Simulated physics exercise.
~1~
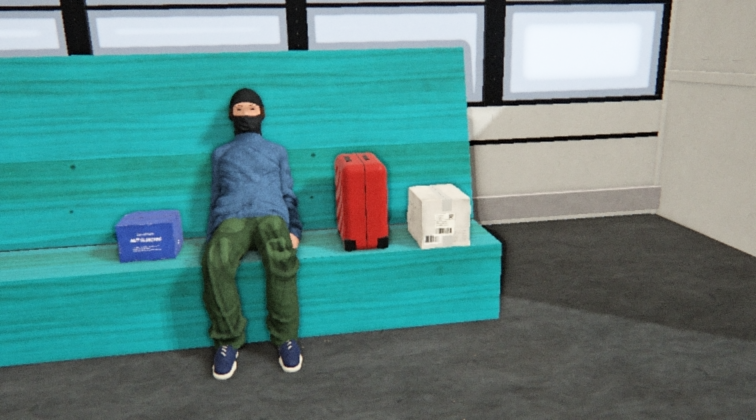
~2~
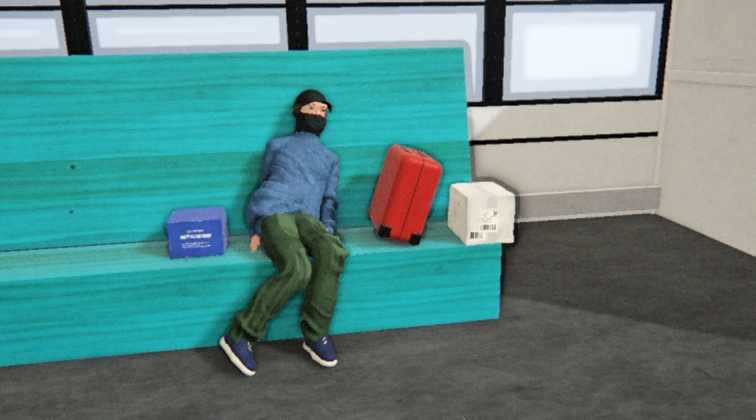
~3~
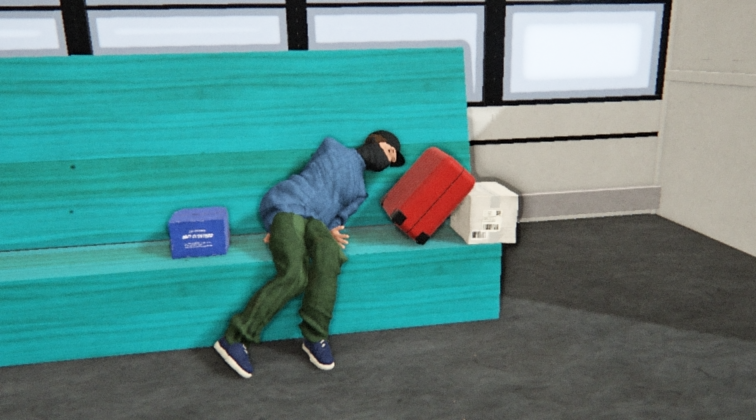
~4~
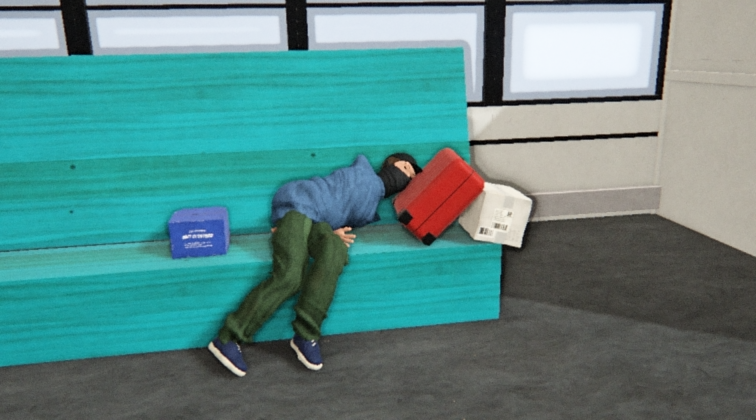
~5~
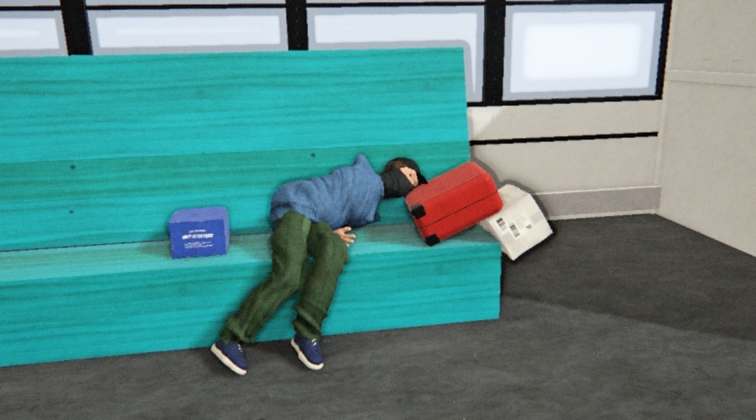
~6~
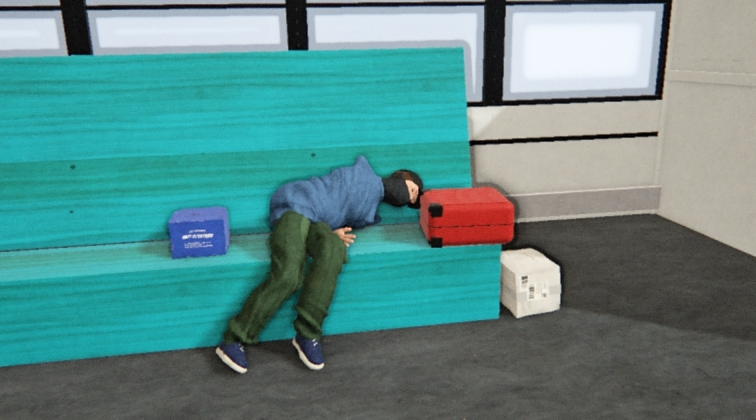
A masked passenger in a blue top and green trousers sits slumped on a long turquoise bench in a metro car, seen from the front by a still camera. A blue carton sits to the left, with an upright red case and a white box-shaped bag to the right. The passenger and all the luggage shift rightward, and the red case leans. The passenger topples sideways toward the case, which tips against the white bag. Finally the bag tumbles off the bench end to the floor, while the case lies overhanging the edge and the carton stays seated.
